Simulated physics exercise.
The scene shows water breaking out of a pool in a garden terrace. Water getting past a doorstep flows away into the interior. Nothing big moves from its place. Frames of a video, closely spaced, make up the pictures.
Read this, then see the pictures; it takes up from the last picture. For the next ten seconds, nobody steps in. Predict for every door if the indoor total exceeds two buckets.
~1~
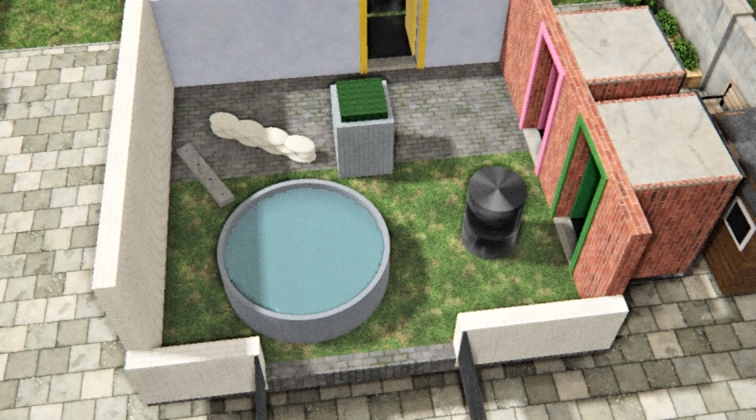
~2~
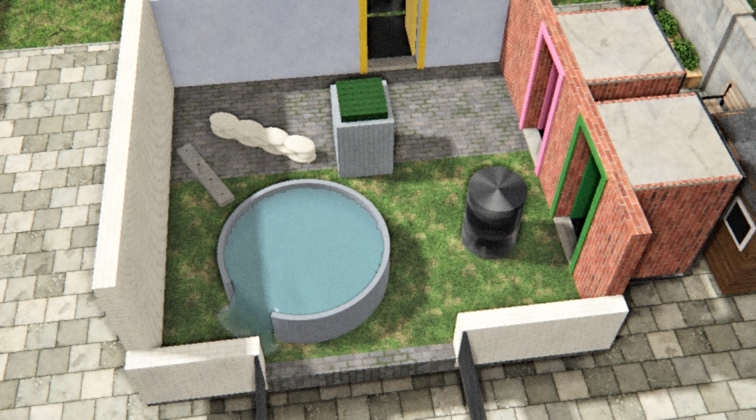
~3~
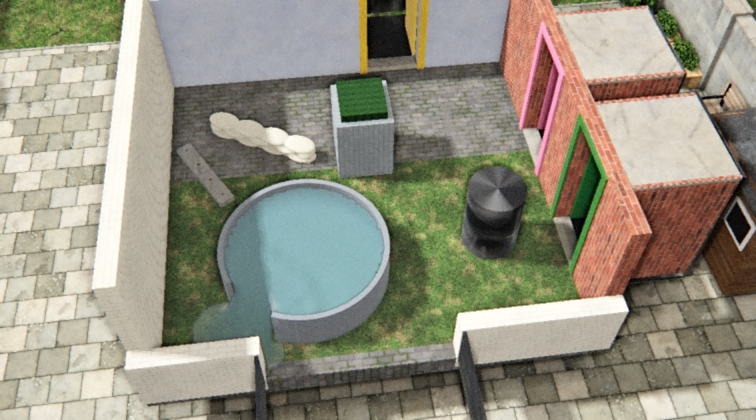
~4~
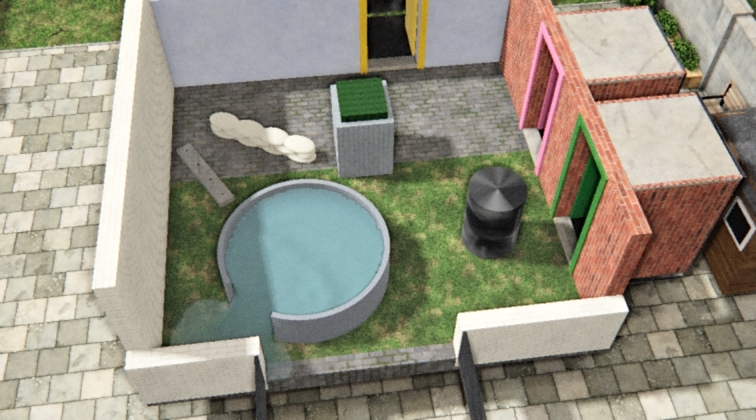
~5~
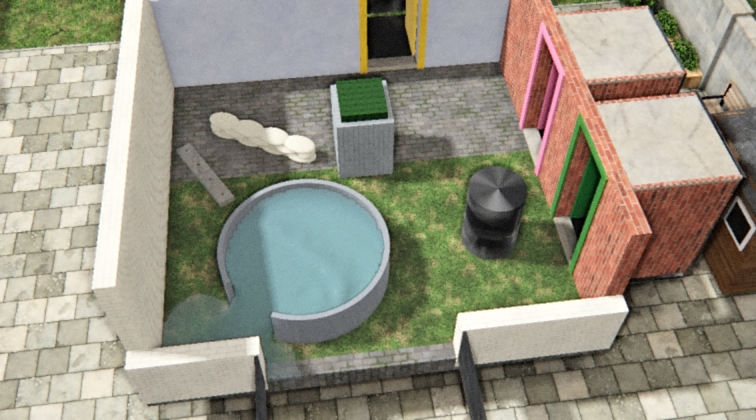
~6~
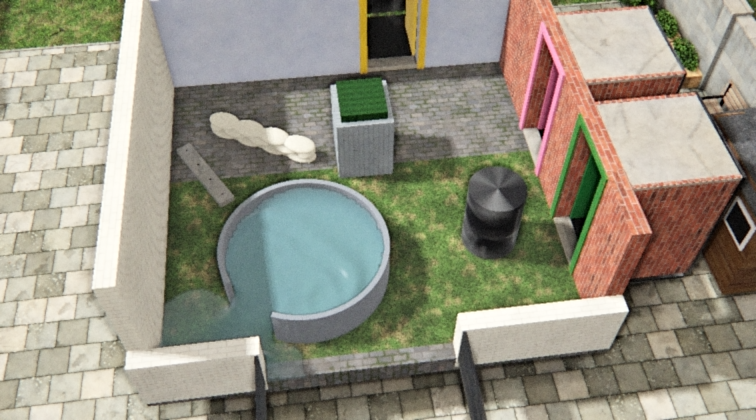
Prediction: The green door does not exceed it, the yellow door does not exceed it, the pink door does not exceed it.
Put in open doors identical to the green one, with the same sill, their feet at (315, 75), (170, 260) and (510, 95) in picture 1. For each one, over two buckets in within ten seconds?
First falls short, then tops the limit, then falls short.
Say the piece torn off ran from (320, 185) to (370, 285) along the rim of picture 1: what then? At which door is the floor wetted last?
Last comes the one in yellow.
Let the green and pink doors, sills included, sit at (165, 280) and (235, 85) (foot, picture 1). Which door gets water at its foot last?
Answer: The yellow one.
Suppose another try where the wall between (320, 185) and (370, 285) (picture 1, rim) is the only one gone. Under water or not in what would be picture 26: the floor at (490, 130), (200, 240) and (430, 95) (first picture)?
The three spots, in order, are inundated, spared and inundated.
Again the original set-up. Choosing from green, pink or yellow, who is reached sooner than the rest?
It would be the door marked yellow.
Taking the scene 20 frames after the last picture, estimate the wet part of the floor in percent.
That comes to about 35 per cent.
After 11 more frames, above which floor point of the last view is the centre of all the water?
Near pixel (274, 282).
A moment on, water covers 10 % of the floor; the green door not reached, the yellow door not reached, the pink door not reached.
Next, water covers 20 % of the floor; the green door not reached, the yellow door not reached, the pink door not reached.
Then, water covers 35 % of the floor; the green door not reached, the yellow door not reached, the pink door not reached.
Later, water covers 55 % of the floor; the green door not reached, the yellow door wet at the sill, nothing in, the pink door not reached.
In the end, water covers 85 % of the floor; the green door not reached, the yellow door wet at the sill, nothing in, the pink door wet at the sill, nothing in.
